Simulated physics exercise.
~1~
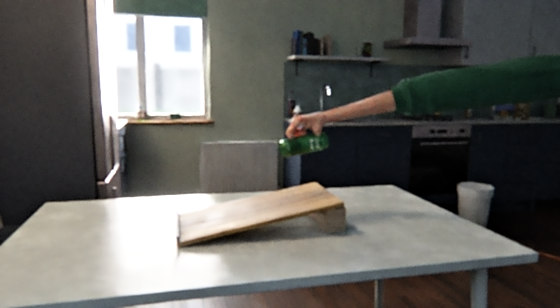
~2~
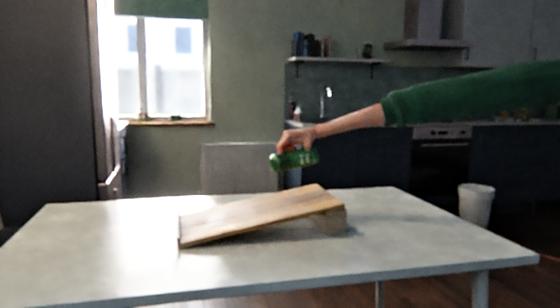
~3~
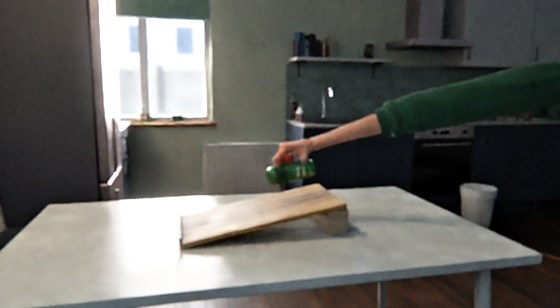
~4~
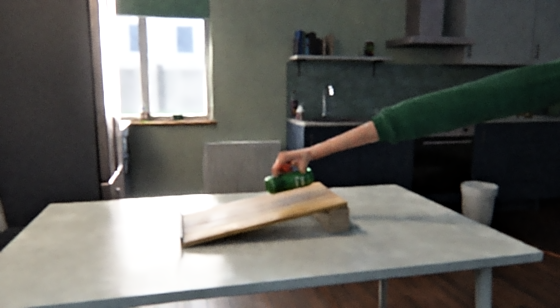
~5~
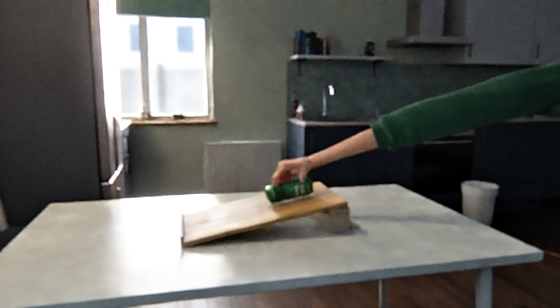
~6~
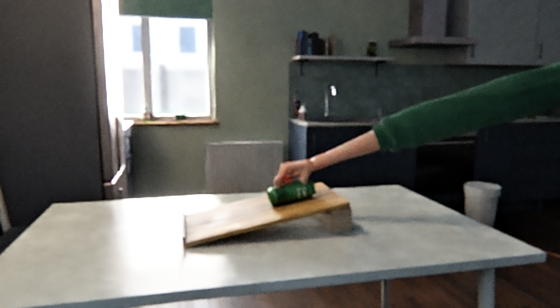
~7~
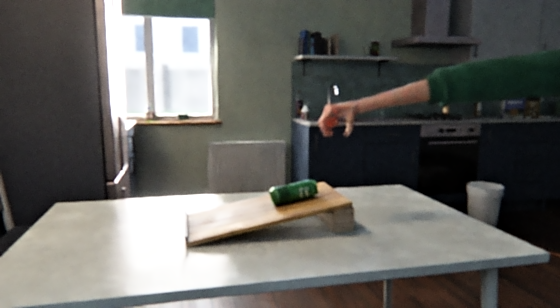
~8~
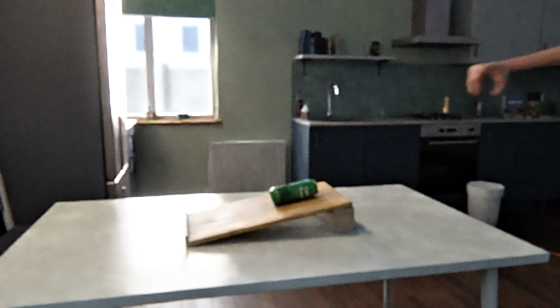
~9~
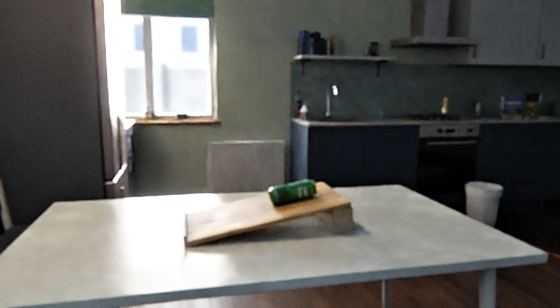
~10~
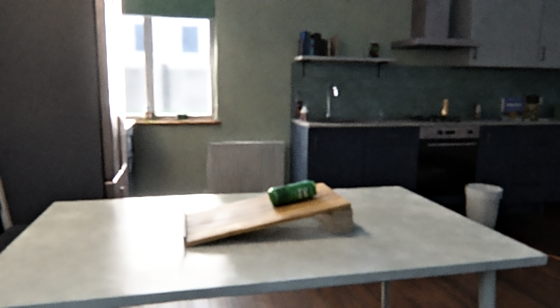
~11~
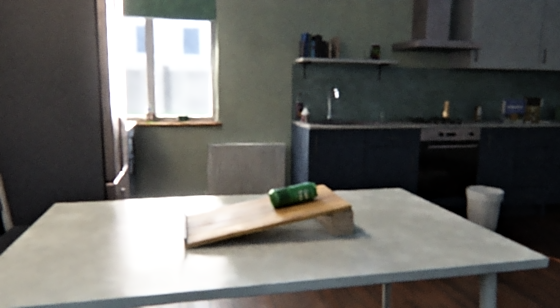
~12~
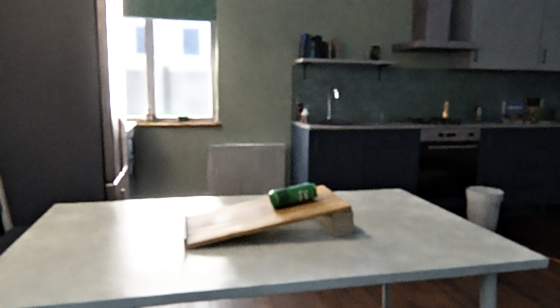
A green can was lowered by a hand in a green sleeve onto the upper part of a sloping wooden board on a table, lying on its side. The hand let go and drew away to the right, and the can stayed put.
